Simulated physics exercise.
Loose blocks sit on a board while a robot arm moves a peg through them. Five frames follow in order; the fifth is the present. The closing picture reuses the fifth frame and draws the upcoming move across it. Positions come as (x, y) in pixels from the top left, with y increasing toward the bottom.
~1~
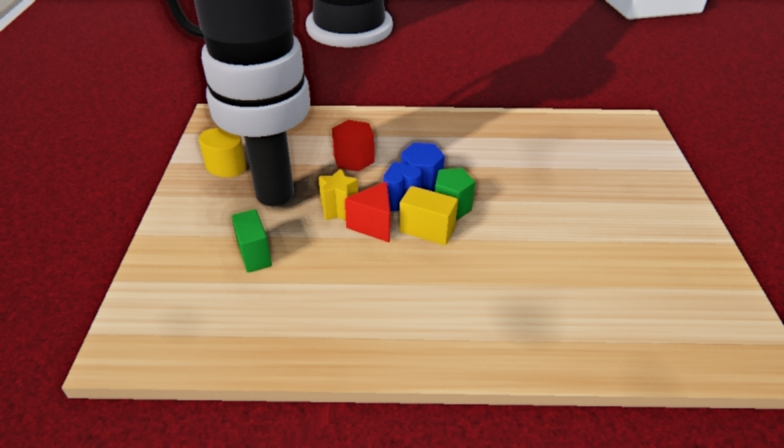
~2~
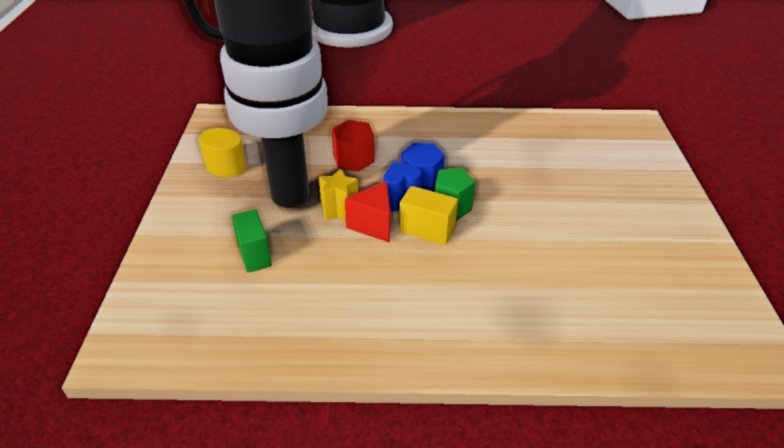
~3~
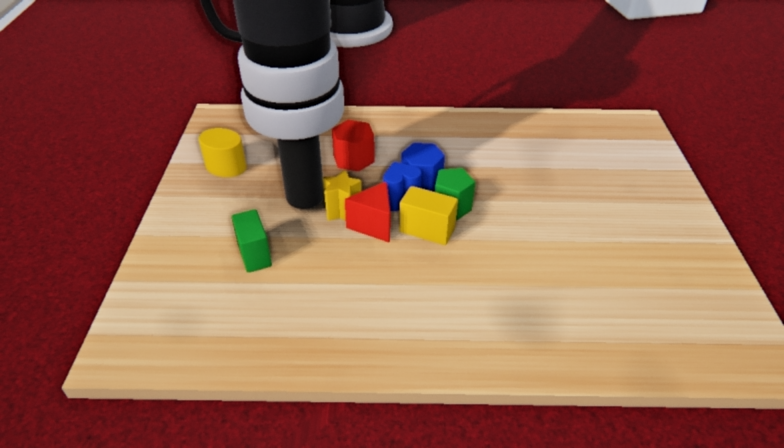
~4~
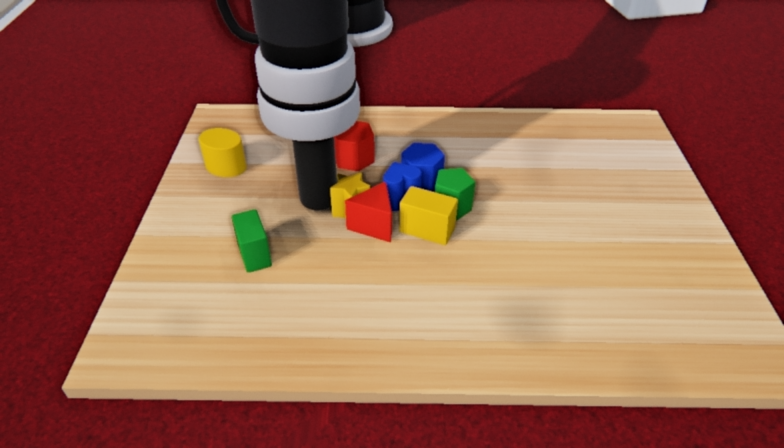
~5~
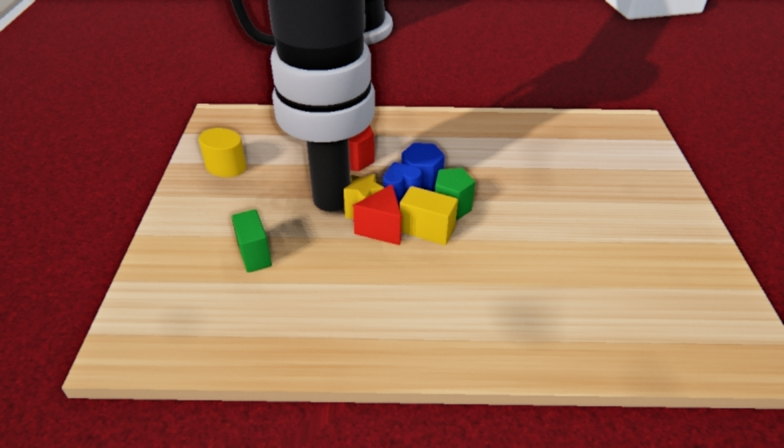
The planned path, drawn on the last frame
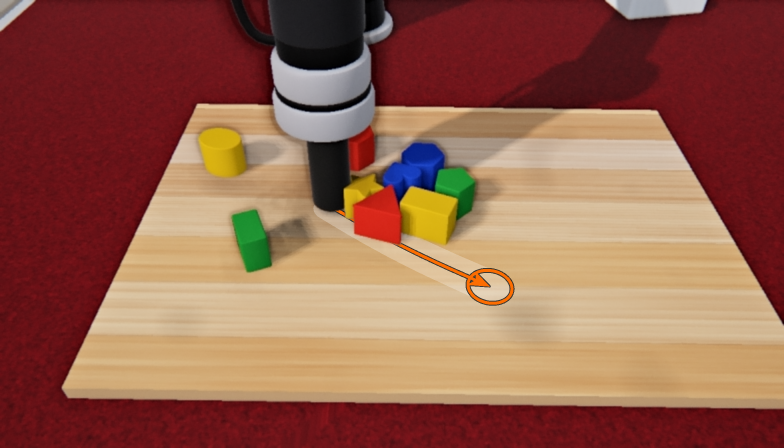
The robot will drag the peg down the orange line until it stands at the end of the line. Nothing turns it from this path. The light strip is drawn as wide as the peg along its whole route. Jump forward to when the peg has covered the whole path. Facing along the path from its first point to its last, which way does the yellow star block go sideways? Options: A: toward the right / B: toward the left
(B)
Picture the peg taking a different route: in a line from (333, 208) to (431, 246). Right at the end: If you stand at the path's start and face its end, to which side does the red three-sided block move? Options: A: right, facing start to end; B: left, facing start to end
A (right, facing start to end)
The drawn path runs from (333, 208) via (378, 233) and (431, 260), ending at (490, 286).
The first path, step by step. One third of the way, peg at (378, 227); yellow star block at (414, 209); red three-sided block at (423, 234), turned 15° clockwise; blue heart at (409, 174), turned 25° anticlockwise; yellow rectangle at (460, 206), turned 50° anticlockwise.
Two thirds of the way, peg at (431, 253); yellow star block at (471, 232); red three-sided block at (448, 259), turned 40° clockwise; blue heart at (409, 174), turned 25° anticlockwise; yellow rectangle at (492, 208), turned 115° anticlockwise.
At the end, peg at (491, 280); yellow star block at (520, 239), turned 55° anticlockwise; red three-sided block at (462, 276), turned 70° clockwise; blue heart at (409, 174), turned 25° anticlockwise; yellow rectangle at (506, 208), turned 155° anticlockwise.
